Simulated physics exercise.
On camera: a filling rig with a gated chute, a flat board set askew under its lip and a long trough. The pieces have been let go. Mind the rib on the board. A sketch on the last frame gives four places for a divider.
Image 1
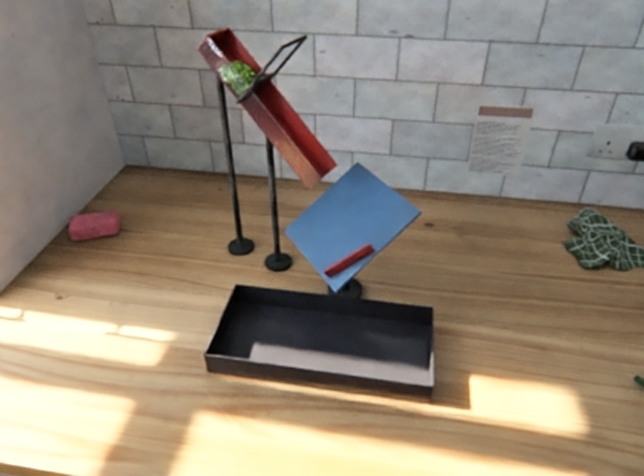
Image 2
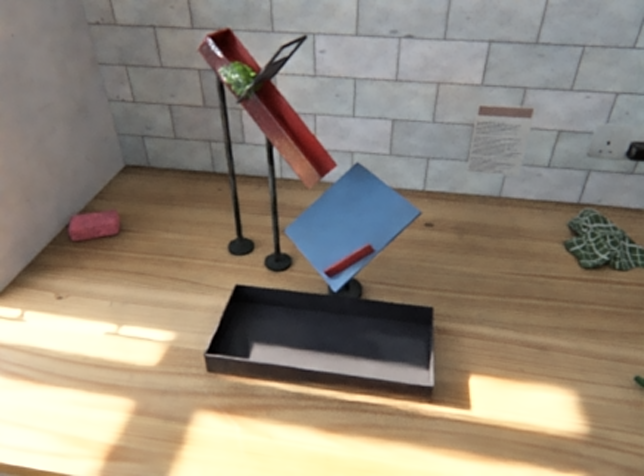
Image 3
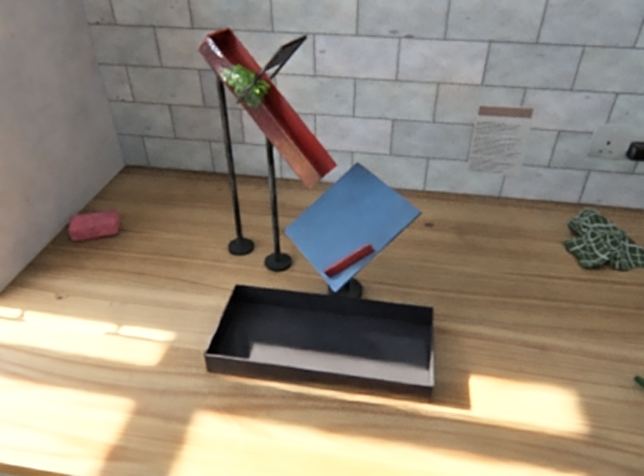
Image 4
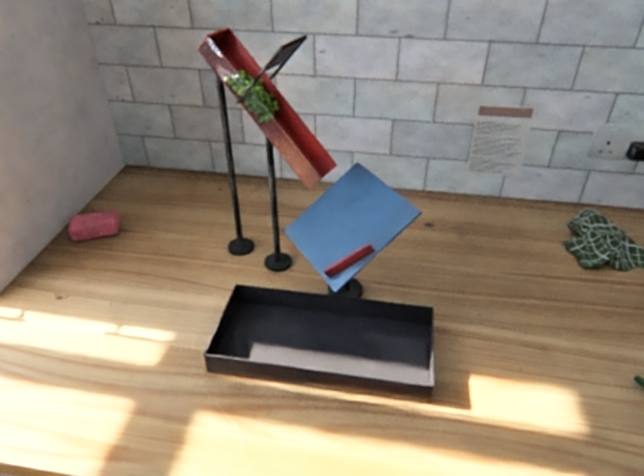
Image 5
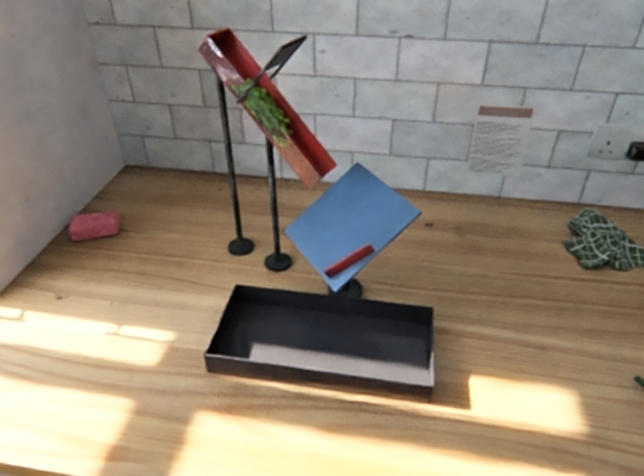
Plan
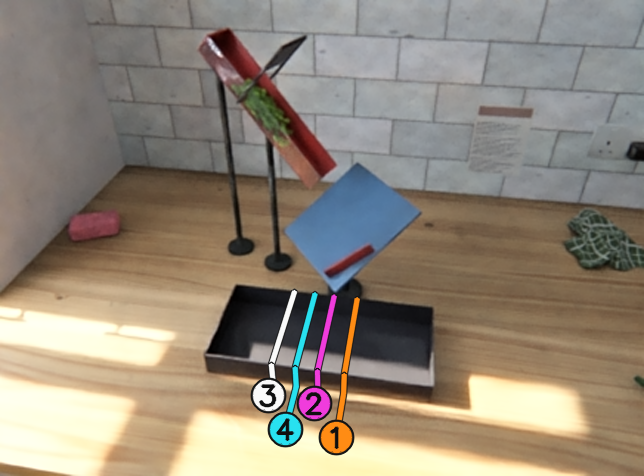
A small clump of green pieces slides down a sloping red chute toward the lower right, stretching out along it, while a dark flap at the chute's upper end swings. The chute stands on thin black posts above a tilted blue board with a red rib and an empty black trough. The steady, slightly raised view shows a sunlit wooden tabletop before a pale brick wall, a pink block at left and patterned green cloth at right.
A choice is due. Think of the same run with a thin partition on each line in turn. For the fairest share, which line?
Take 3.
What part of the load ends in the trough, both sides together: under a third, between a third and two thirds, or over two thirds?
It is over two thirds.
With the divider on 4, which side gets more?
More lands on the left.
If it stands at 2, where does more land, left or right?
Left.
On the marked copy, line 1 crosses the front rim at (344, 373); line 2 crosses the front rim at (317, 370); line 3 crosses the front rim at (271, 363); line 4 crosses the front rim at (295, 367).
With 1, of what is caught, all on the left of the divider, none on the right.
With 2, of what is caught, all on the left of the divider, none on the right.
With 3, of what is caught, about a third on the left of the divider, about two thirds on the right.
With 4, of what is caught, nearly all on the left of the divider, a stray few on the right.
